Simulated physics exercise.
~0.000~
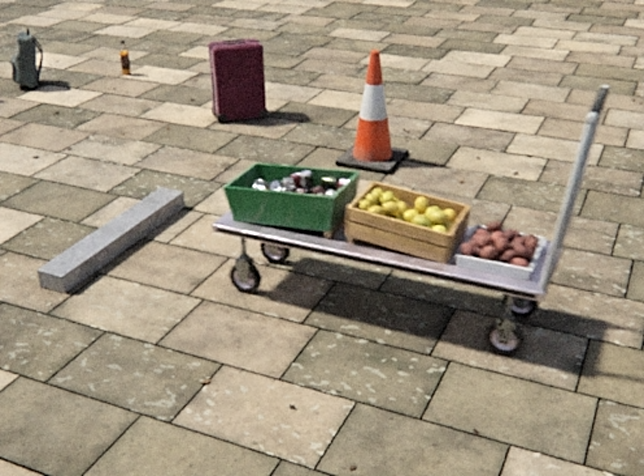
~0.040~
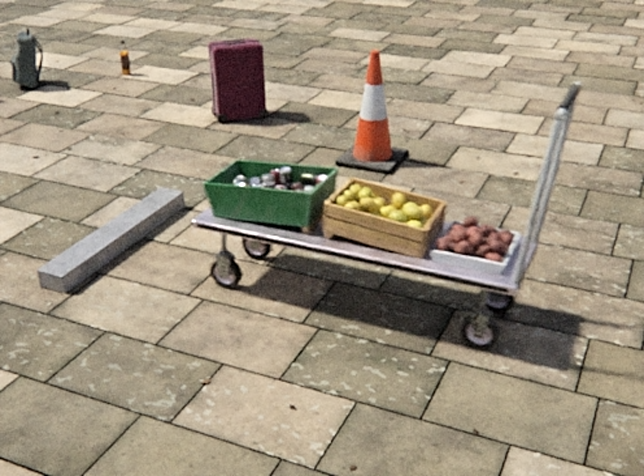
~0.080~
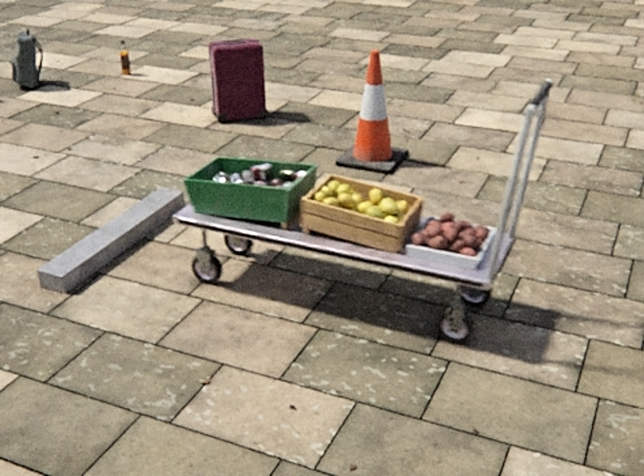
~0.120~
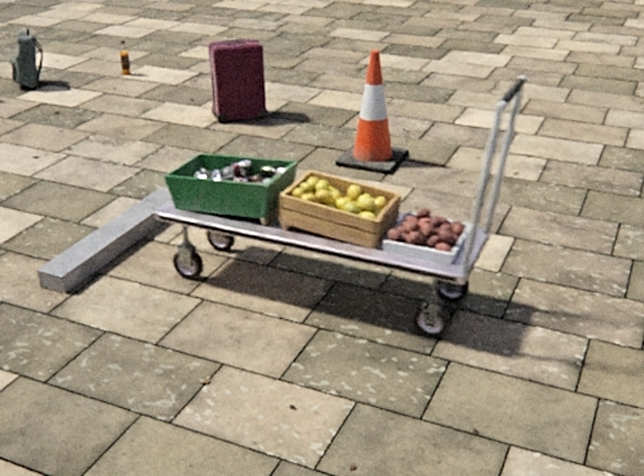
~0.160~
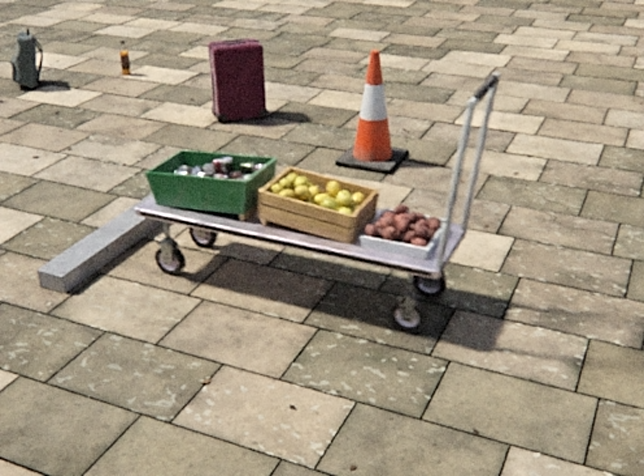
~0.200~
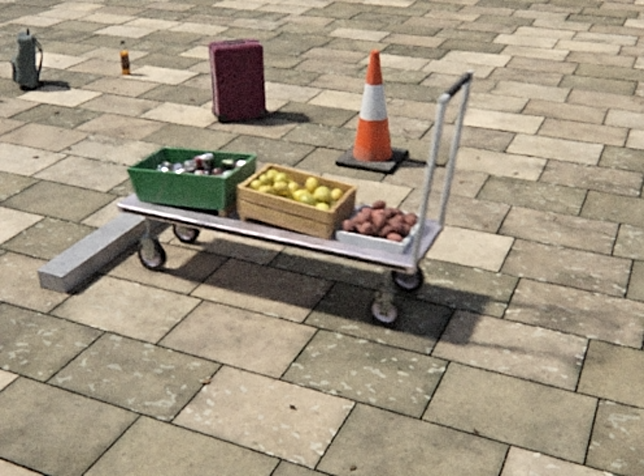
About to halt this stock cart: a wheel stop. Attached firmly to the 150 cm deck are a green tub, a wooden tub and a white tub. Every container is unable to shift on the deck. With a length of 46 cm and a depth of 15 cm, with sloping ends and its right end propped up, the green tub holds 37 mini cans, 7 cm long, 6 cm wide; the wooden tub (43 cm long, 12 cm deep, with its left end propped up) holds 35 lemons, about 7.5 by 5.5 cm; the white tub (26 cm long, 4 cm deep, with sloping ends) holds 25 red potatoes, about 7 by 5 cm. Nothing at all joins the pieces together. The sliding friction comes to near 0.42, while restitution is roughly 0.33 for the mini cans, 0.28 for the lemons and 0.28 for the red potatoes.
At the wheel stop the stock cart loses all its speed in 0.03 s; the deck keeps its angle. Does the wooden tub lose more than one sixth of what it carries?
Below a sixth.
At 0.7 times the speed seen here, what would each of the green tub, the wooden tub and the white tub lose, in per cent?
In that case the green tub sheds 0 per cent, the wooden tub 0 per cent and the white tub 30 per cent.
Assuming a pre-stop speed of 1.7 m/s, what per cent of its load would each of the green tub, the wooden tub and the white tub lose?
Then the green tub sheds 0 per cent of its load, the wooden tub 0 per cent, and the white tub 30 per cent.
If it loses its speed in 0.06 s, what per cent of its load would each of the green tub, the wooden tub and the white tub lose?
You'd end up with green tub at 10 %, wooden tub at 0 % and white tub at 30 %.
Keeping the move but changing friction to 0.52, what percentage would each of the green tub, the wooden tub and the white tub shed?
You'd see green tub shed 10 percent, wooden tub shed 0 percent, and white tub shed 20 percent.
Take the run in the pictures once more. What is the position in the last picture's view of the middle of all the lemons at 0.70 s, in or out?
Roughly (253, 191).
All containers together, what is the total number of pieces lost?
Around 14.
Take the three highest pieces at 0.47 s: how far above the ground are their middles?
Around 68 cm high.
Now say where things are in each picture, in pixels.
In the first frame (we follow the rim corner now nearest the camera), wooden tub at (448, 234); green tub at (331, 197); 70 cm still to roll; nothing out yet.
The second frame shows wooden tub at (423, 229); green tub at (308, 193); 59 cm still to roll.
The third frame shows wooden tub at (398, 225); green tub at (286, 189); 49 cm still to roll.
The fourth frame shows wooden tub at (374, 220); green tub at (265, 185); 38 cm still to roll.
The fifth frame shows wooden tub at (351, 216); green tub at (244, 181); 27 cm still to roll.
The sixth frame shows wooden tub at (328, 211); green tub at (223, 177); 17 cm still to roll; nothing out yet.
After 0.25 s, the wheels strike.
After 0.35 s, 0 of 37 out of the green tub, 0 of 35 out of the wooden tub and 2 of 25 out of the white tub.
After 0.47 s, 1 of 37 out of the green tub, 0 of 35 out of the wooden tub and 6 of 25 out of the white tub.
After 0.70 s, 3 of 37 out of the green tub, 2 of 35 out of the wooden tub and 7 of 25 out of the white tub.
When it is over (at 1.20 s), 4 of 37 out of the green tub, 2 of 35 out of the wooden tub and 8 of 25 out of the white tub. Asked share, 2 of 35, 6 per cent.
